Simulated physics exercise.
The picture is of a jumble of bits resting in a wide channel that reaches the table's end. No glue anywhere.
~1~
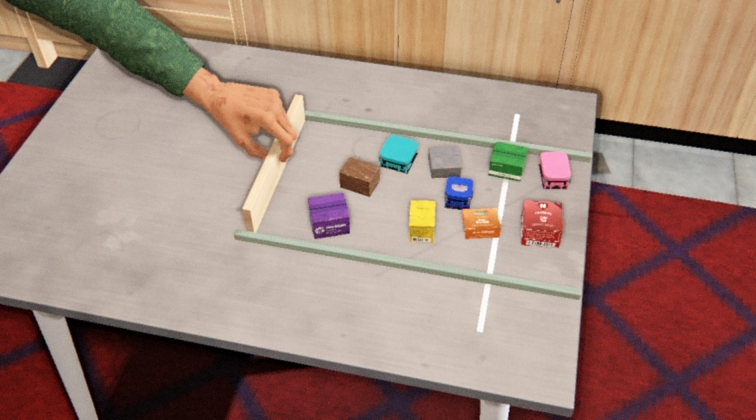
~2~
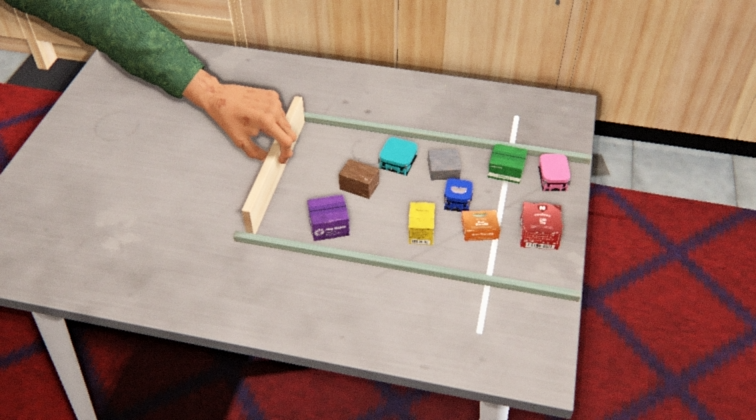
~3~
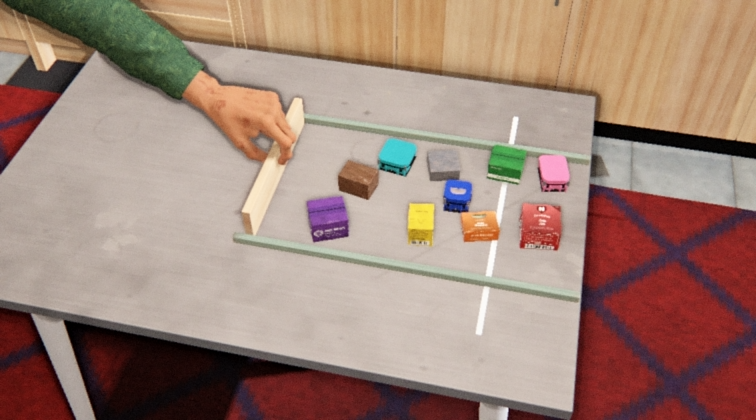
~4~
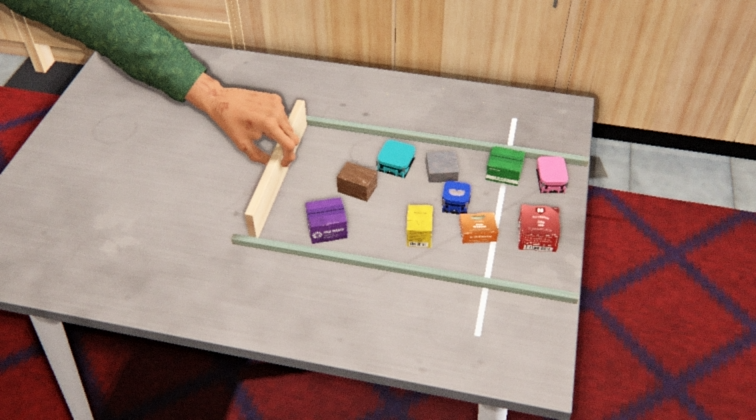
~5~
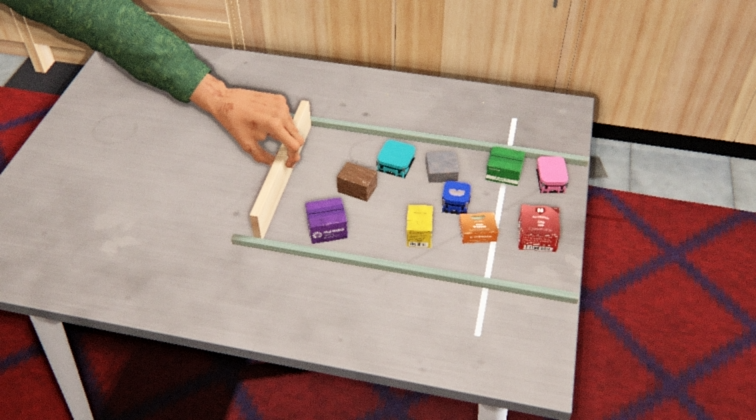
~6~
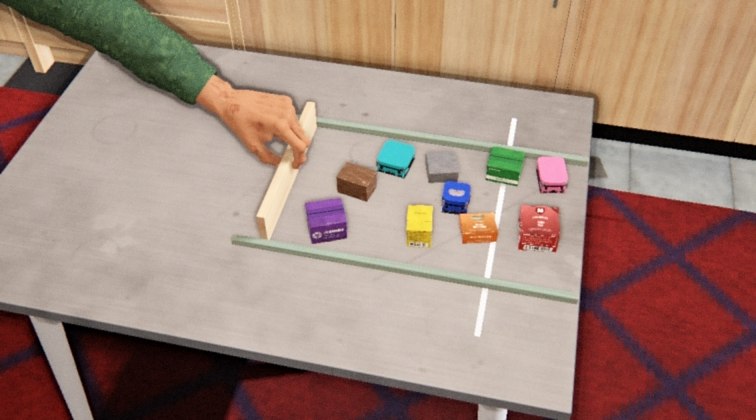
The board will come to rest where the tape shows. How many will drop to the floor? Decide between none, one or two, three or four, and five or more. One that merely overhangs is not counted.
Okay, so the number that tips off the end comes to just one or two, I'd say.
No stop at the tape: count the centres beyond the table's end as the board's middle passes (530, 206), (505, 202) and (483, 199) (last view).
In order, that gives 4, then 3, then 2.
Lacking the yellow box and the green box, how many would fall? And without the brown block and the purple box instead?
Try 1: 0; try 2: 1.
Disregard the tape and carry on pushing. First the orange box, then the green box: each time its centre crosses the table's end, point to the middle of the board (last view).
First one: Around (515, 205). Other one: Around (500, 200).
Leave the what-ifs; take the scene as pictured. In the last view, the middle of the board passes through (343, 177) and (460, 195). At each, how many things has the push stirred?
Moved so far: 2, later 10.
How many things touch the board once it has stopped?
3 are in contact with it.
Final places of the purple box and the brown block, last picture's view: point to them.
Roughly at (509, 259) and at (517, 205), in that order.
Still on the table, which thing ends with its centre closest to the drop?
Answer: The green box.
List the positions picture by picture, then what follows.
The first frame shows pink case (555, 171); red box (541, 224); green box (508, 161); board (276, 161); tape (501, 210).
The second frame shows red box (541, 226); brown block (359, 179).
The third frame shows green box (507, 165); yellow box (421, 225).
The fourth frame shows pink case (552, 176); orange box (478, 228).
The fifth frame shows red box (539, 228); blue case (456, 198).
The sixth frame shows pink case (551, 176); red box (539, 228); green box (505, 166); board (289, 168); tape (498, 214).
Soon after, none off yet; pink case at rest near (551, 176); red box at rest near (539, 228); green box at rest near (505, 166).
After that, none off yet; pink case at rest near (552, 176); red box moving near (542, 228); green box displaced a little near (522, 168).
In the end, the number that fall off is one or two; gone, red box and pink case.
